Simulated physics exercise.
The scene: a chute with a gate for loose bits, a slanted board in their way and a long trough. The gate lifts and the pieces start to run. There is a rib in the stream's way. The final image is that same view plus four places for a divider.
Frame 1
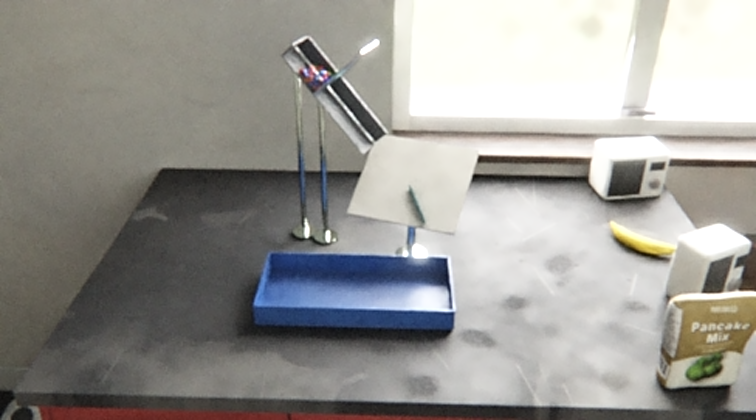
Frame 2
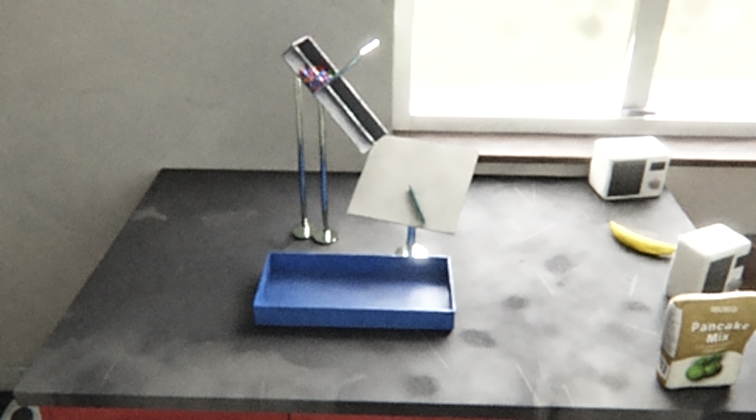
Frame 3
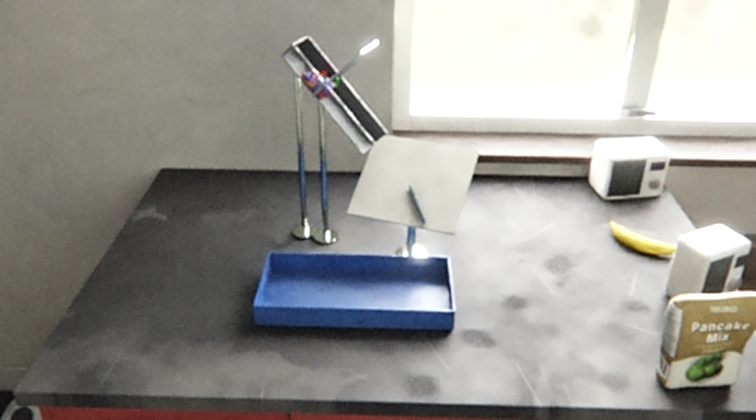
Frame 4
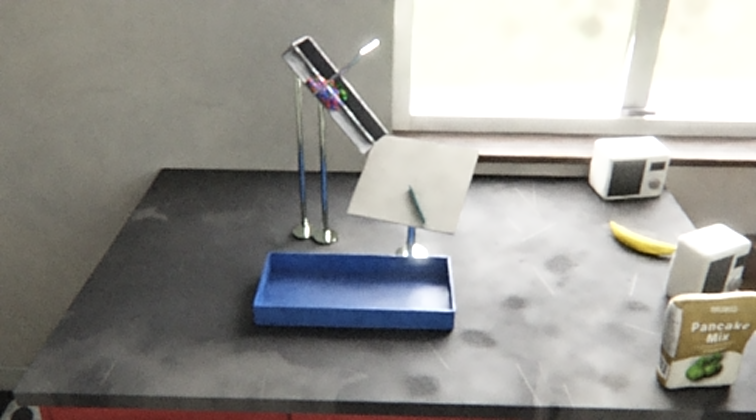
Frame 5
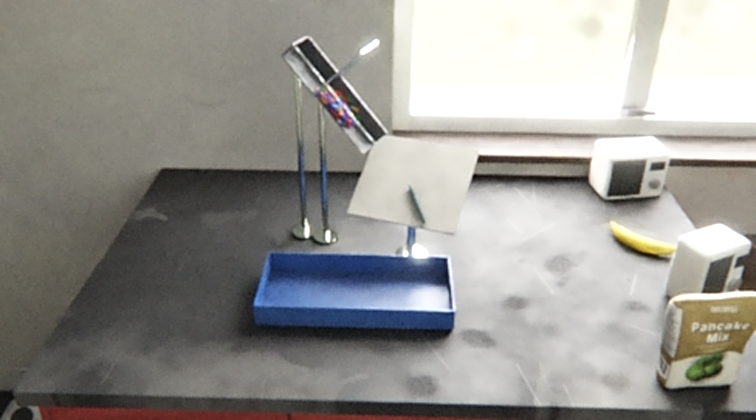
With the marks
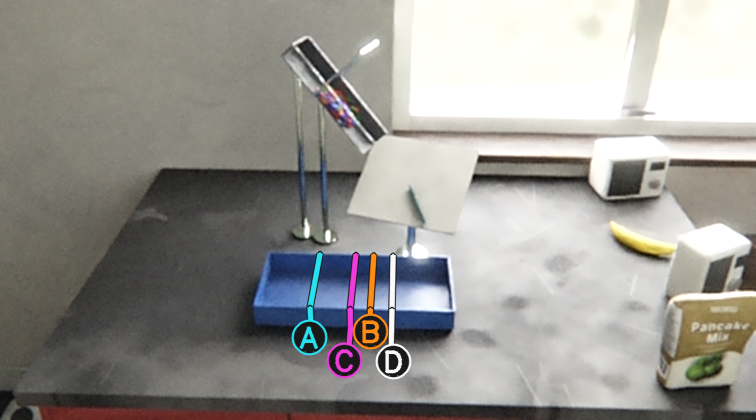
Small colourful pieces sliding slowly down a steep chute towards the right, above a pale slanted board and an empty blue tray.
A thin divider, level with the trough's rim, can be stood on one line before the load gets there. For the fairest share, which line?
Best: D.
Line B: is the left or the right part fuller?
More lands on the right.
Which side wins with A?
Right.
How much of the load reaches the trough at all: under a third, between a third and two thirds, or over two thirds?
It is over two thirds.
On the marked copy, line A crosses the front rim at (310, 307); line B crosses the front rim at (370, 308); line C crosses the front rim at (350, 308); line D crosses the front rim at (392, 309).
With A, of what is caught, not one piece on the left of the divider, every piece on the right.
With B, of what is caught, about a tenth on the left of the divider, almost all on the right.
With C, of what is caught, just a few on the left of the divider, almost all on the right.
With D, of what is caught, roughly a third on the left of the divider, roughly two thirds on the right.
